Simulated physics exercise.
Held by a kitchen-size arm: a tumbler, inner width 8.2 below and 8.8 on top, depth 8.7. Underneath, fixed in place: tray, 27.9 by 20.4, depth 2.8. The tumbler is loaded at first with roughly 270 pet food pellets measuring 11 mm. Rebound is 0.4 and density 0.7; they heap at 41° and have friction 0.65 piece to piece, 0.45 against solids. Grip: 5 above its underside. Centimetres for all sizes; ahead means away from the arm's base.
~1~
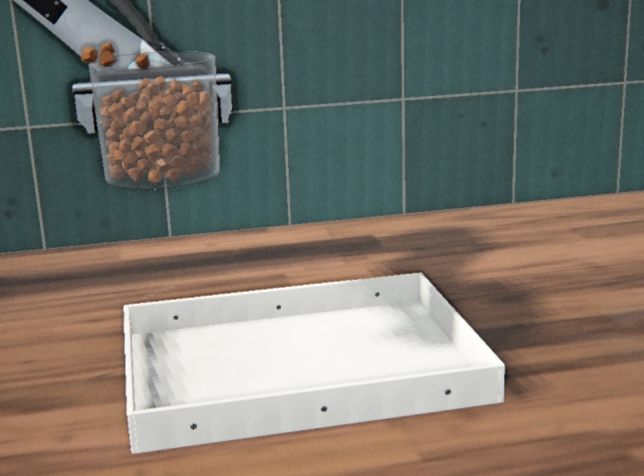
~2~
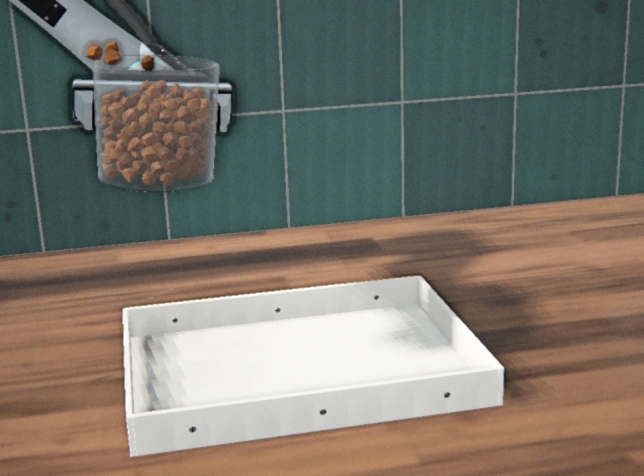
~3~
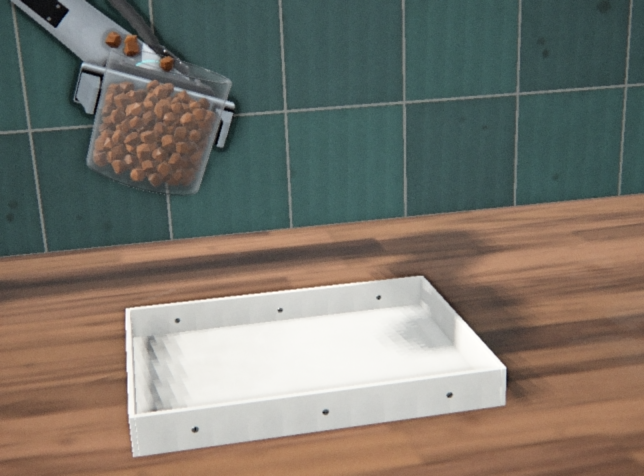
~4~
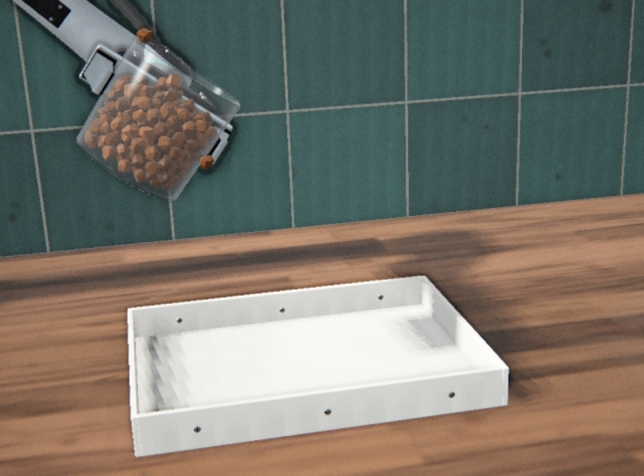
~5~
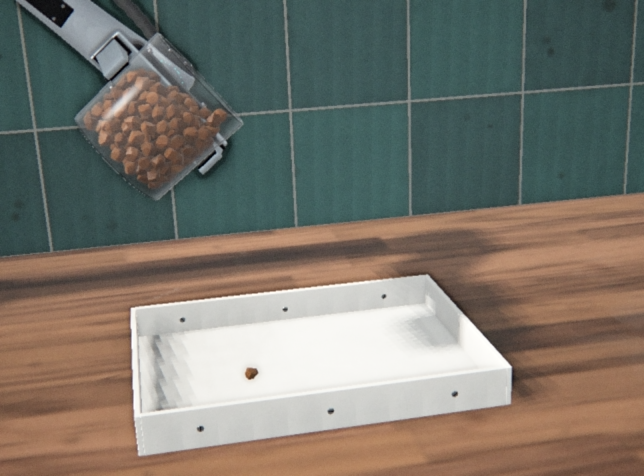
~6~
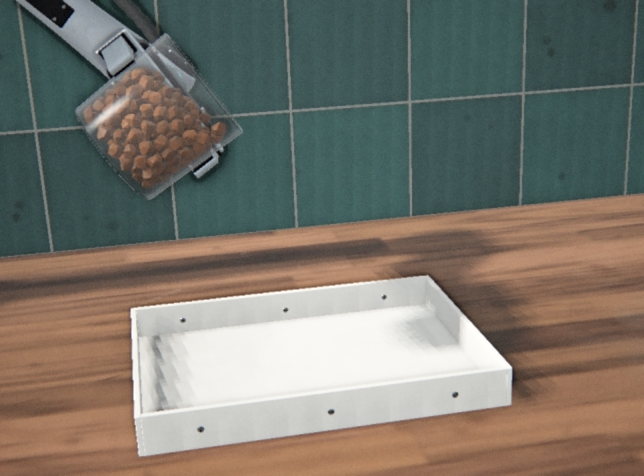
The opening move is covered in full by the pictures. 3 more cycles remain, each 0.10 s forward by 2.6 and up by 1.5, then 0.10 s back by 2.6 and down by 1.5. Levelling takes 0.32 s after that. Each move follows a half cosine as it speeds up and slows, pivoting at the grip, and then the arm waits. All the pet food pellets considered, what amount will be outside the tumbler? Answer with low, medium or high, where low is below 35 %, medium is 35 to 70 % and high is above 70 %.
Low.
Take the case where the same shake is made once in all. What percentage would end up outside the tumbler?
It would come to about 10 %.
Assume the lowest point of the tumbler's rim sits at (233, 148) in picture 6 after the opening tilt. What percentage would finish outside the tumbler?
About 60 %.
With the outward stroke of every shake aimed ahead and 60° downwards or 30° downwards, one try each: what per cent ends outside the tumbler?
Near 0 and 5 percent respectively.
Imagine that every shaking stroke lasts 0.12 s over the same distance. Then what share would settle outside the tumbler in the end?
I'd expect close to 10 in a hundred.
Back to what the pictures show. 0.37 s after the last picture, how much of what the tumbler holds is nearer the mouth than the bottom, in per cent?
55 %.
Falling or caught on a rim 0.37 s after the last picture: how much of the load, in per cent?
Roughly 4 per cent.
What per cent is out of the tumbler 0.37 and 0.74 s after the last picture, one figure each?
I'd put it near 10 percent first and near 25 percent later.
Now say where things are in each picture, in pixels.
The first picture shows tumbler middle at (158, 120), level; upper third of the load around (160, 104), from x 90 to 205, top at y 50; 266 in the tumbler.
The second picture shows tumbler middle at (156, 123), tilted 5° forward; upper third of the load around (154, 106), from x 95 to 205, top at y 50.
The third picture shows tumbler middle at (157, 123), tilted 19° forward; upper third of the load around (151, 108), from x 100 to 210, top at y 40.
The fourth picture shows tumbler middle at (156, 122), tilted 37° forward; upper third of the load around (144, 106), from x 90 to 210, top at y 35; 265 in the tumbler, 1 in flight or on a rim.
The fifth picture shows tumbler middle at (158, 120), tilted 51° forward; upper third of the load around (143, 105), from x 90 to 250, top at y 75; 265 in the tumbler, 1 in the tray.
The sixth picture shows tumbler middle at (158, 120), tilted 56° forward; upper third of the load around (143, 103), from x 90 to 265, top at y 75; 265 in the tumbler, 1 in the tray.
Then, 0.37 s after the last picture, tilted 56° forward, highest piece 26 above the table; 237 in the tumbler, 18 in the tray, 11 in flight or on a rim.
Then, 0.74 s after the last picture, tilted 35° forward, highest piece 24 above the table; 202 in the tumbler, 62 in the tray, 2 in flight or on a rim.
Then, 1.12 s after the last picture, level, highest piece 27 above the table; 201 in the tumbler, 65 in the tray.
Then, 2.17 s after the last picture, level, highest piece 27 above the table; 201 in the tumbler, 65 in the tray.
Final count, 201 in the tumbler, 65 in the tray. That is 24 % outside the tumbler.
